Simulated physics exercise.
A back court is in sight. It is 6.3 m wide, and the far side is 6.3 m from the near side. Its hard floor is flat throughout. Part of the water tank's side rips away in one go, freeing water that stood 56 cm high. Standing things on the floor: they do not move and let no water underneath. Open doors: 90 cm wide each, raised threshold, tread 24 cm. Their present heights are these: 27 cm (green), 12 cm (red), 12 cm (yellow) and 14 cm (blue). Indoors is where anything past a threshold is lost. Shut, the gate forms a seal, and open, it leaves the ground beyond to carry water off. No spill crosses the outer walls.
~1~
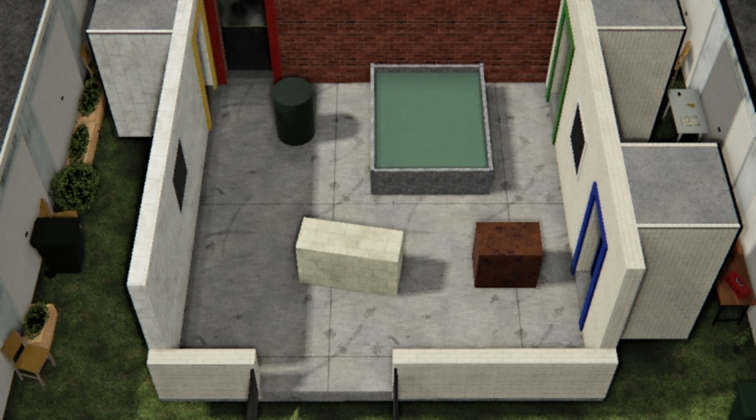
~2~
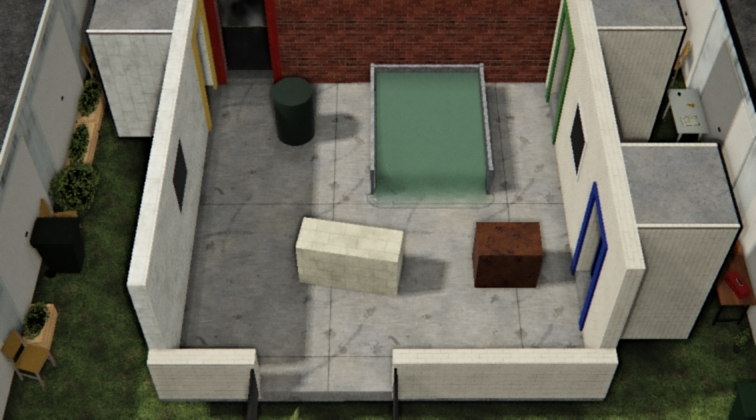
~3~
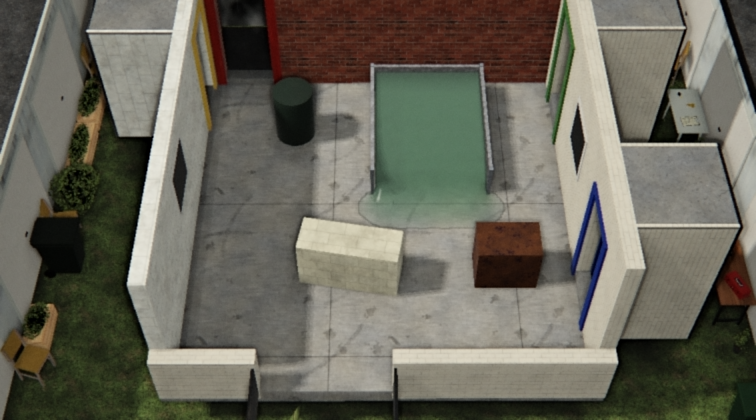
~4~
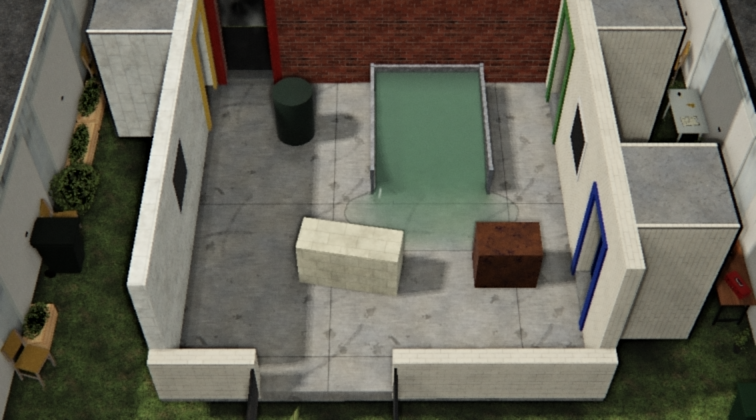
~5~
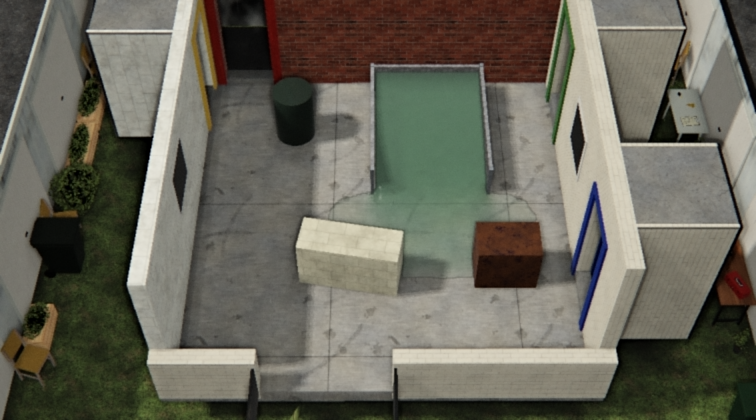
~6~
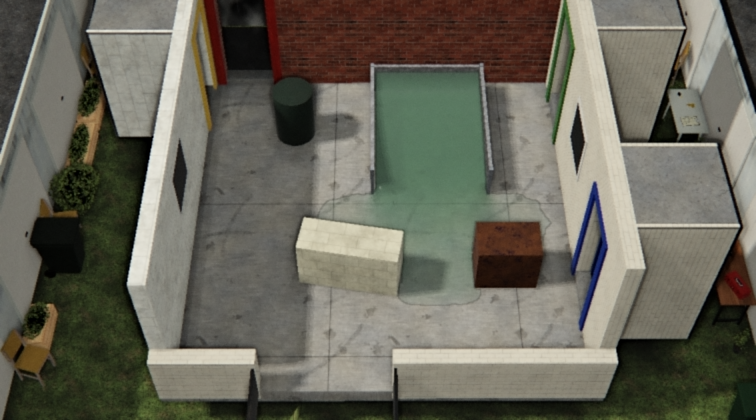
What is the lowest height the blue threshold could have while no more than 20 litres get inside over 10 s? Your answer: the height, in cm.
13.5 cm.
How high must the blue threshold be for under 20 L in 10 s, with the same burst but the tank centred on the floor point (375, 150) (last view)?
Minimum: Approx. 10.5 cm.
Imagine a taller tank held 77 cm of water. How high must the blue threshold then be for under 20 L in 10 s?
21 cm.
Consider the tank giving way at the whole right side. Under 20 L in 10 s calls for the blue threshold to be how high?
It should stand roughly 7.0 cm high.
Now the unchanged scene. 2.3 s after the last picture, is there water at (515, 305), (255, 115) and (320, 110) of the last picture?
In turn: Flooded, still dry, still dry.
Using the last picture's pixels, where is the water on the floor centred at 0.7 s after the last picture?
Centre of mass: About (428, 179) px.
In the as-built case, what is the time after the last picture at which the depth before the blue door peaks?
Near 3.5 s.
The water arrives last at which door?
Answer: Red.
Then, 0.7 s after the last picture water covers 25 % of the floor, deepest (33 cm) near (399, 260); it has not reached the blue door.
Then, 2.3 s after the last picture water covers 60 % of the floor, deepest (32 cm) near (579, 376); 7 cm at the blue door, 0 litres in over its 14 cm threshold.
Then, 9.3 s after the last picture water covers 95 % of the floor, deepest (14 cm) near (554, 200); 5 cm at the blue door, 18 litres in over its 14 cm threshold.
At the blue door as built, the water peaked near 19 cm, 3.3 s after the last picture.
With a threshold of 11.5 cm, 32 litres would have come in within the 10 s; with 15.5 cm, 12 litres. So under 20 litres takes about 13.5 cm.
